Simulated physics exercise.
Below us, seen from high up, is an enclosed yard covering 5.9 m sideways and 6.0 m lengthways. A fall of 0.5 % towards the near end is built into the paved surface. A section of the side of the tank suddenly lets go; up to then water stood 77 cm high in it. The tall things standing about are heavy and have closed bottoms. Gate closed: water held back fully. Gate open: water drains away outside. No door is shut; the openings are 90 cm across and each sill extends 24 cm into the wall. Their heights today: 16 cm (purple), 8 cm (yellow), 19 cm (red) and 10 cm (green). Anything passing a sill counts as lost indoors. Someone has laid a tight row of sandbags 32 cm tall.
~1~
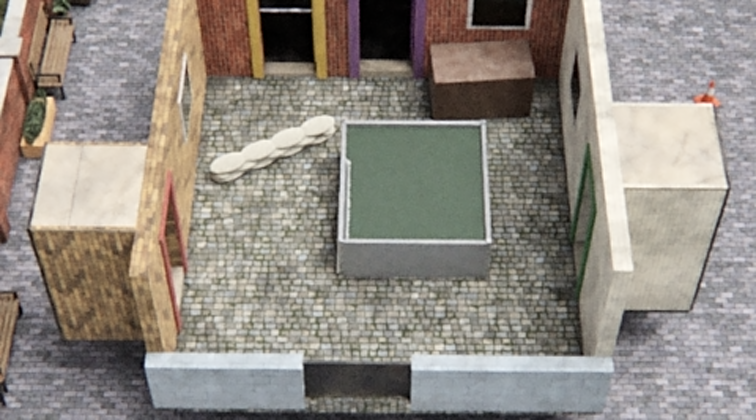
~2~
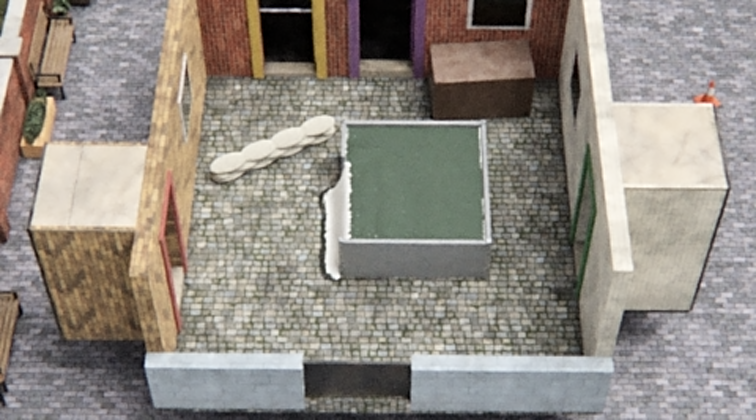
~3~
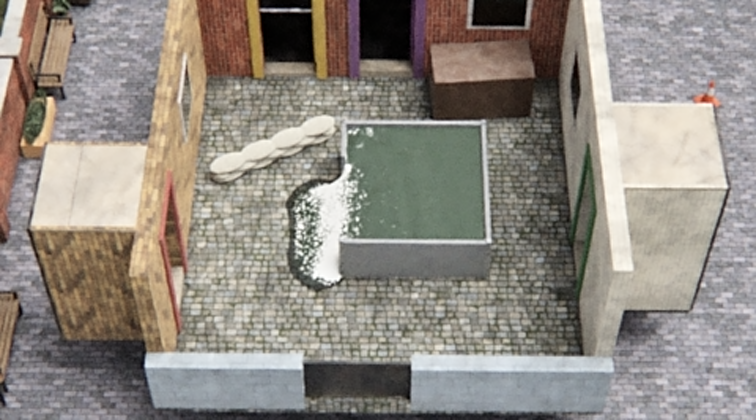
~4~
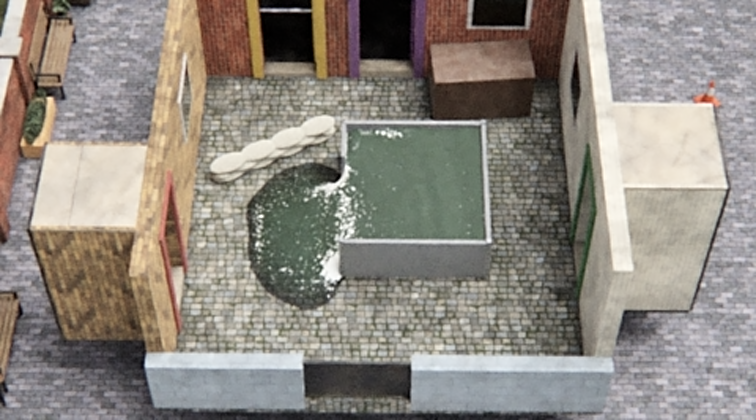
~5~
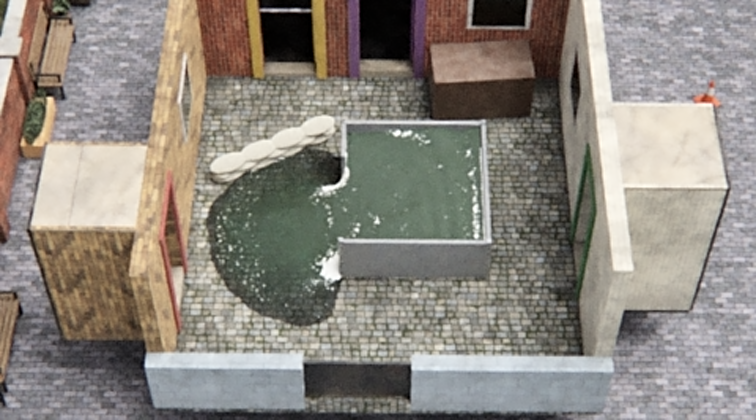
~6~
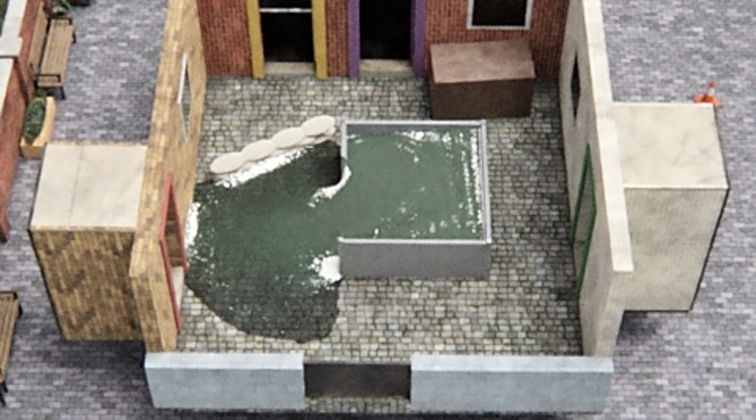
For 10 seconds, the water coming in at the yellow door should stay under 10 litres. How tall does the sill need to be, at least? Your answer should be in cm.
Close to 10 cm is just enough.
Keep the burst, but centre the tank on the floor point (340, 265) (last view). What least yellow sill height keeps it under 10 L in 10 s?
It must be around 7.5 cm tall.
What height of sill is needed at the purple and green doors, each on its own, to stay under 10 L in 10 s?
You'd want some 9.5 cm at purple and some 16 cm at green.
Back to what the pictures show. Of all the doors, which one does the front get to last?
The green one.
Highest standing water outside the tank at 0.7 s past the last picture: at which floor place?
About (190, 232).
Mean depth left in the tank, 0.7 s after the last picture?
I'd put it at some 47 centimetres on average.
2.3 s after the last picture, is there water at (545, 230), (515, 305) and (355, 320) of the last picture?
First bone-dry, second bone-dry, third wet through.
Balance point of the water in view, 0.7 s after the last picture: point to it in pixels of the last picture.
Look at about (347, 227) in the last view.
Then, 0.7 s after the last picture water covers 30 % of the floor, deepest (50 cm) near (190, 232); it has not reached the yellow door.
Then, 2.3 s after the last picture water covers 55 % of the floor, deepest (45 cm) near (174, 374); 13 cm at the yellow door, 6 litres in over its 8 cm sill.
Then, 9.3 s after the last picture water covers 95 % of the floor, deepest (21 cm) near (515, 189); 7 cm at the yellow door, 20 litres in over its 8 cm sill.
At the yellow door as built, the water peaked near 13 cm, 2.1 s after the last picture.
Run again over the same 10 s with other heights there, 17 litres in over 8.5 cm, 4 litres over 12 cm. The limit of 10 litres is kept from about 10 cm up.
